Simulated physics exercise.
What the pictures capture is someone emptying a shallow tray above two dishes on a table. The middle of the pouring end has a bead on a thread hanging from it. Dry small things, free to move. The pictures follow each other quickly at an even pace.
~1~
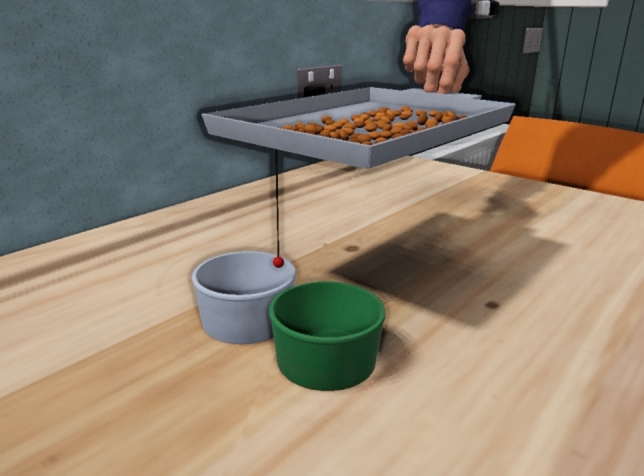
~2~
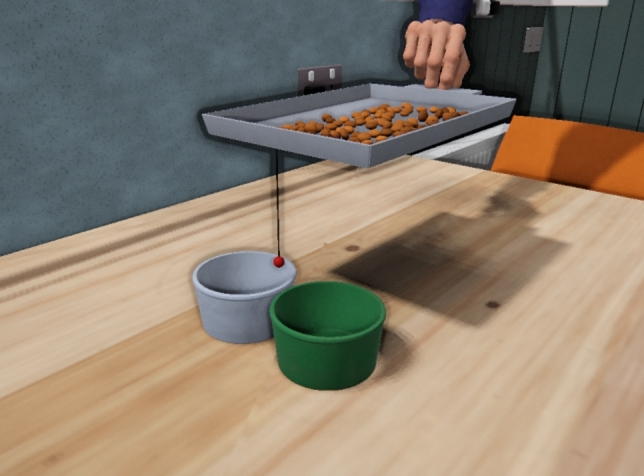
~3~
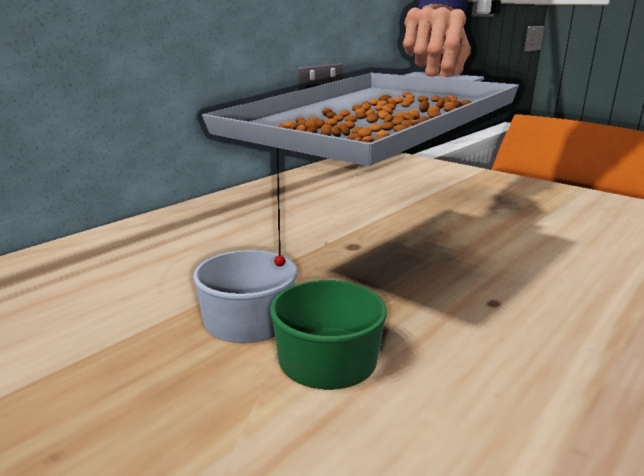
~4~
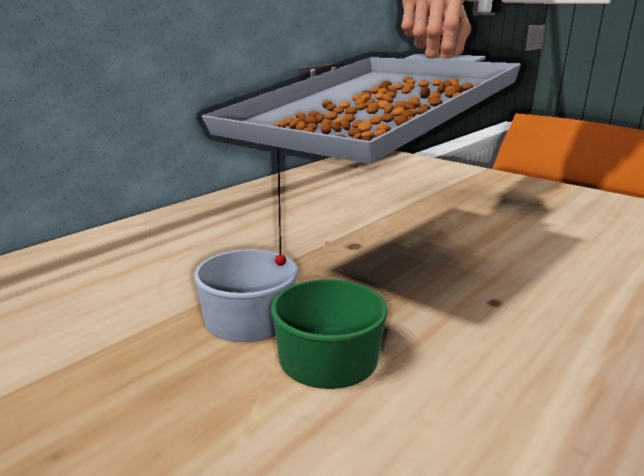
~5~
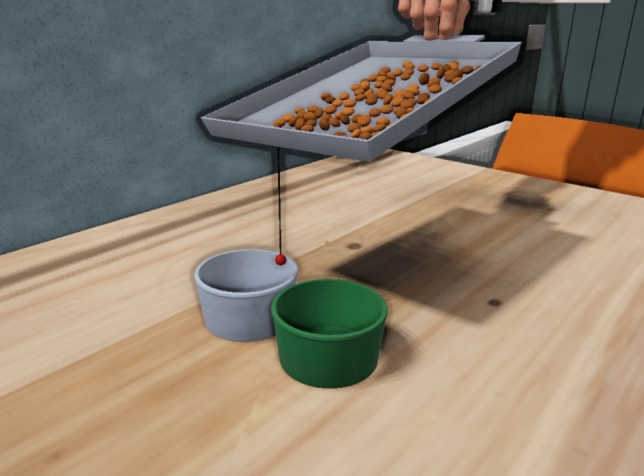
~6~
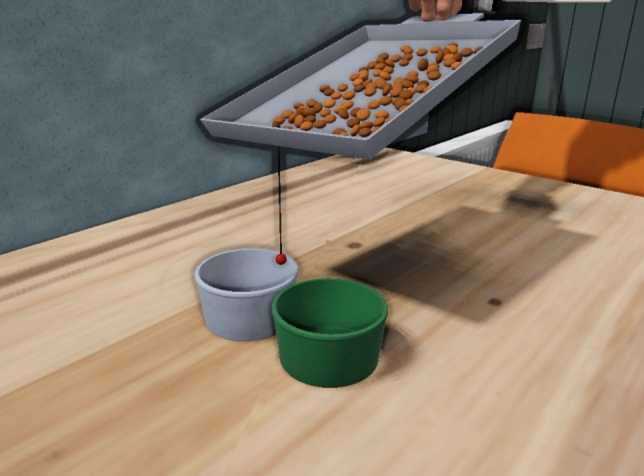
To begin with, a hand holds a shallow gray tray of small brown pieces nearly level above a gray dish and a green dish, a red bead hanging on a thread beneath. The hand then steadily raises the far end, tilting the tray clearly toward its near left corner.
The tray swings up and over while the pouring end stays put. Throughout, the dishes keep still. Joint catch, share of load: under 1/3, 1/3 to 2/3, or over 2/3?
One to two parts in three.
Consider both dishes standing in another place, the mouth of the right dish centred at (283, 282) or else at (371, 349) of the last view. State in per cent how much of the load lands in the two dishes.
In turn 50 and 30 in a hundred.
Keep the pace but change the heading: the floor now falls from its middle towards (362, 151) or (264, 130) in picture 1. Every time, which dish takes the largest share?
First it's the dish to the right, then it's the dish to the left.
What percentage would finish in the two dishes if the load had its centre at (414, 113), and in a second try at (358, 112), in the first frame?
Try 1: 40 %; try 2: 50 %.
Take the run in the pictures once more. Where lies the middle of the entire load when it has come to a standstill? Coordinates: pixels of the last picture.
(234, 323).
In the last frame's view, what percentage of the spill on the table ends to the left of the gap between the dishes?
Estimate: About 100 in every hundred.
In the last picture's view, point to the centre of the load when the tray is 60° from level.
(279, 117).
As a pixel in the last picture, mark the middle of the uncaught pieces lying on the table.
Approximately (169, 340).
Just after the last frame, tray tipped steeply; almost all on the tray; just a few in the air.
A moment on, tray tipped right over; roughly two thirds on the tray; just a few in the right dish; about a tenth in the left dish; roughly a quarter outside both; about a tenth in the air.
Further on, tray tipped past a quarter turn; just a few in the right dish; roughly half in the left dish; roughly half outside both.
When it is over, tray tipped past a quarter turn; just a few in the right dish; roughly half in the left dish; roughly half outside both.
